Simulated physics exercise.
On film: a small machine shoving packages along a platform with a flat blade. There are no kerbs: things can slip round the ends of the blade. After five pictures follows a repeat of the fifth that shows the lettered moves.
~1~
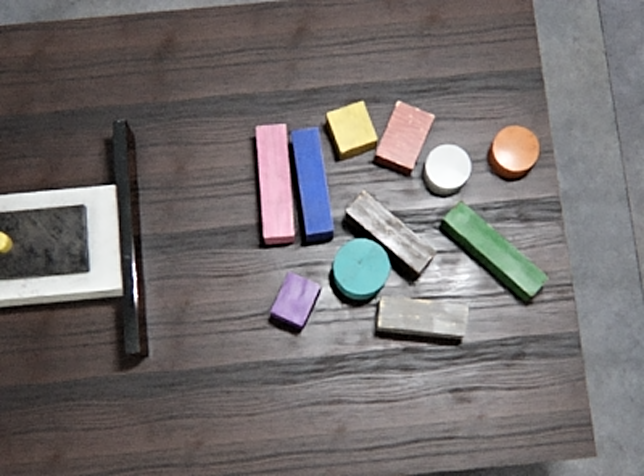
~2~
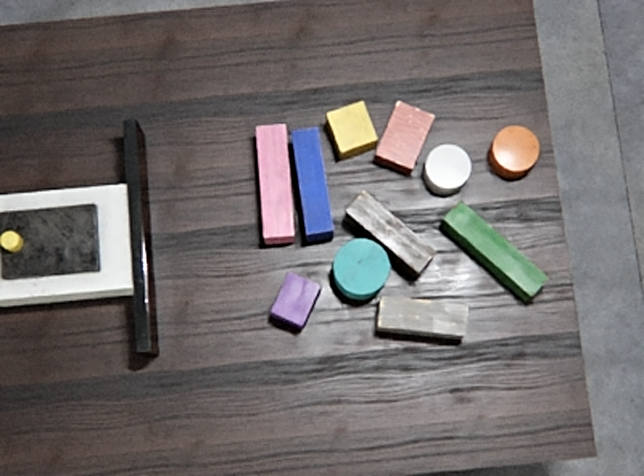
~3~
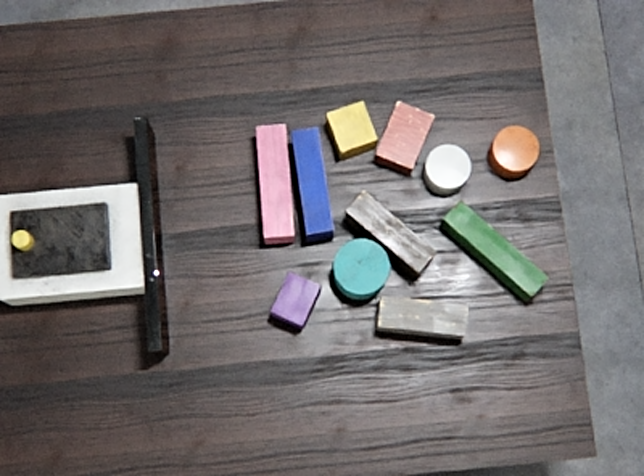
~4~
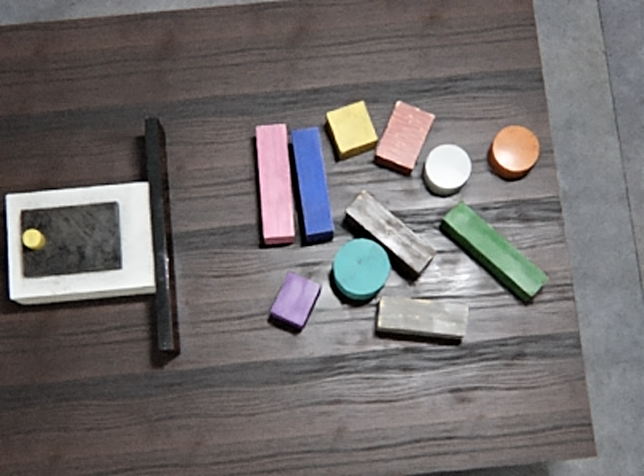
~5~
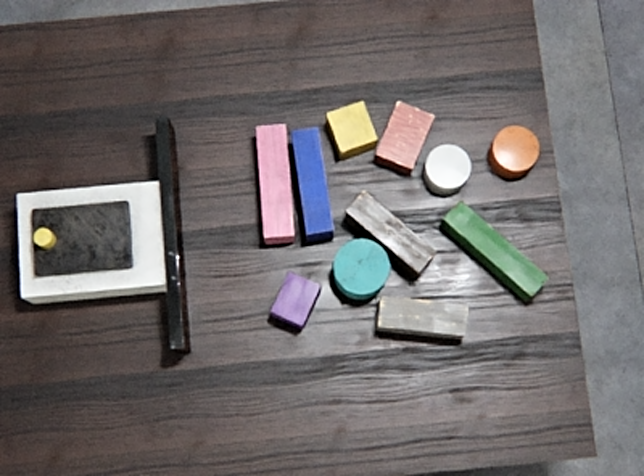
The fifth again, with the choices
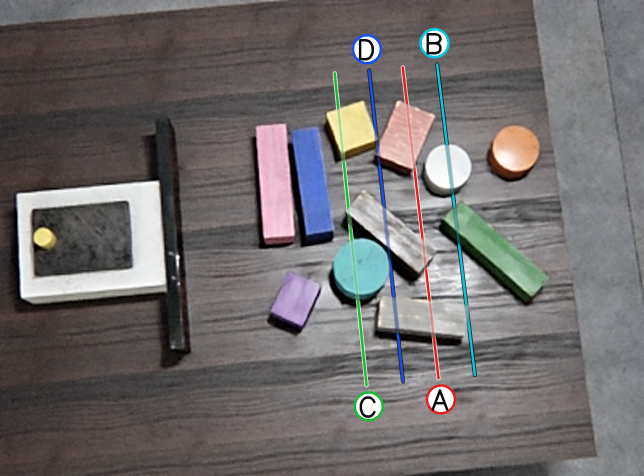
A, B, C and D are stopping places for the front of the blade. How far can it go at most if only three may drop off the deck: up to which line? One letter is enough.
It should halt at B.
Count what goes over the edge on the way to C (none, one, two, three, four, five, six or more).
The count is none.
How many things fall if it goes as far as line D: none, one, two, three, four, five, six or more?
The count is none.
On the marked copy, A at (420, 218); B at (455, 215); C at (350, 225); D at (386, 222).
With B. Early on, robot (195, 227); purple crate (310, 296); pink bar (293, 183).
Further on, robot (298, 218); orange canister (539, 147); white canister (515, 182).
At the end, robot (378, 211); green bar over the edge; orange canister over the edge; three fallen.
As for the rest, A is within the limit but short; C is within the limit but short; D is within the limit but short.
